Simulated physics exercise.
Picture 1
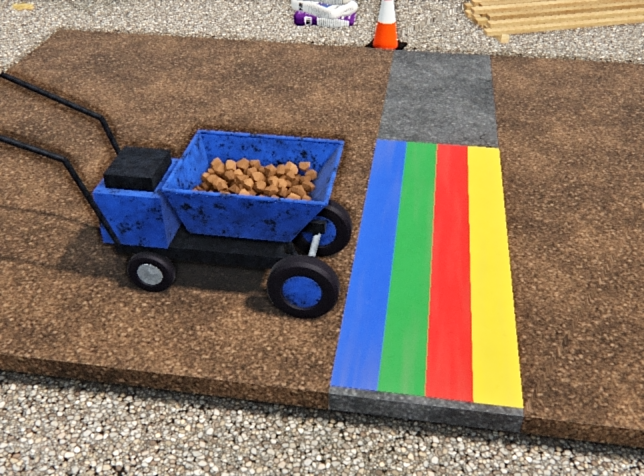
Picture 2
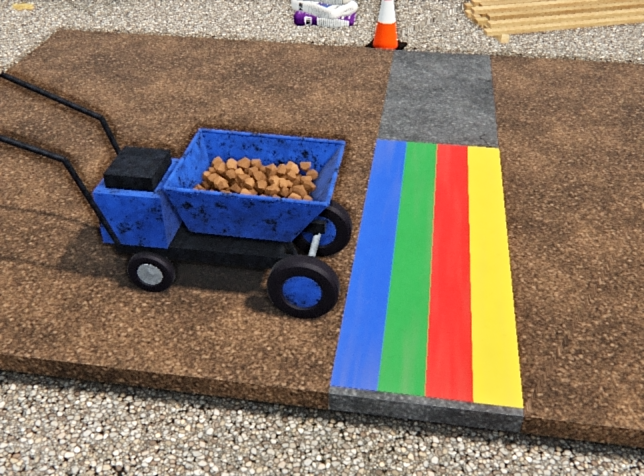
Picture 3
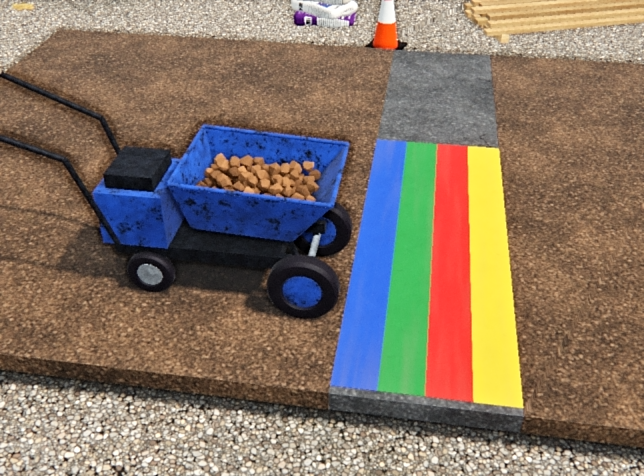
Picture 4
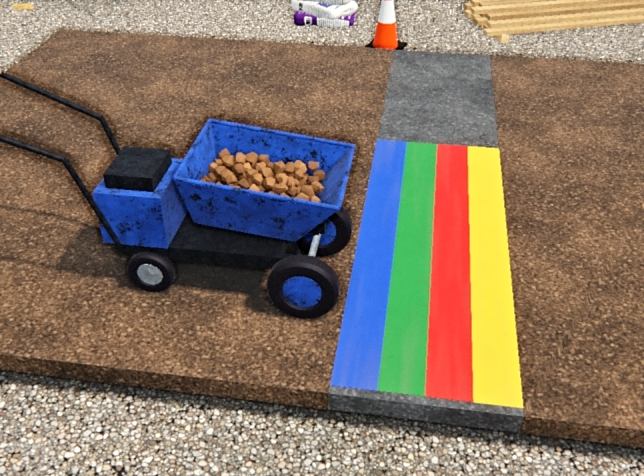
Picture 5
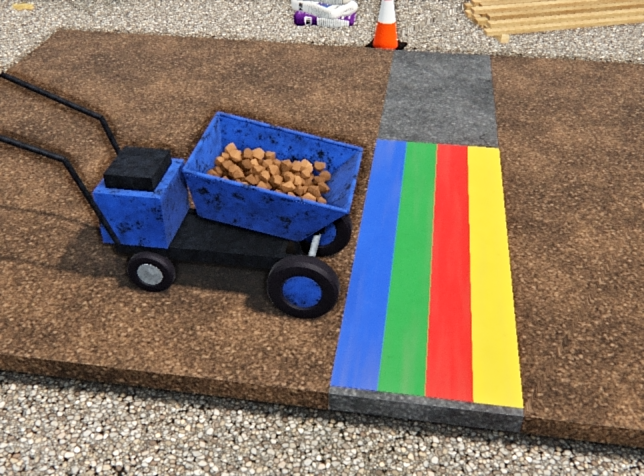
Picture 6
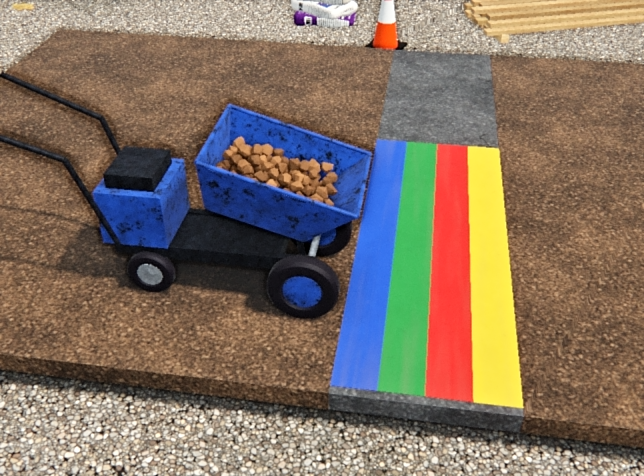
The footage shows a blue motor barrow loaded with brown clods standing still beside blue, green, red and yellow strips, while its skip gradually tilts up from level, the rear rising and the front lip shifting slightly right.
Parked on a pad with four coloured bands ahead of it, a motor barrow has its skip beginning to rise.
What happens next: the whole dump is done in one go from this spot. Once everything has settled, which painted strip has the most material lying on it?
Most of it lies on the red strip.
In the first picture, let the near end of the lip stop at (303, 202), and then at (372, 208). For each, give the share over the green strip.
First some 50, then 0 per cent.
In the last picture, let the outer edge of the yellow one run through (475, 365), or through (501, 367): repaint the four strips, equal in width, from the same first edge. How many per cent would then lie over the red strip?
The first case gives around 40 %, the second around 40 %.
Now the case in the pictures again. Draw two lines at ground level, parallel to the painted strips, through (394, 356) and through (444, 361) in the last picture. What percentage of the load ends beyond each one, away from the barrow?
Around 100 per cent for the first, around 60 per cent for the second.
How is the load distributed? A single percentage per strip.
Blue strip: 0 %, green strip: 25 %, red strip: 45 %, yellow strip: 20 %.
Shortly afterwards, skip tipped steeply; the whole lot in the skip.
Next, skip tipped right over; the bulk in the skip; a little over the green strip; a little over the red strip; only a few over the yellow strip.
Some moments later, skip tipped right over; a little in the skip; near a quarter over the green strip; near half over the red strip; near a quarter over the yellow strip; a little off the paint.
In the end, skip tipped right over; only a few in the skip; none at all over the blue strip; near a quarter over the green strip; near half over the red strip; near a quarter over the yellow strip; a little off the paint.
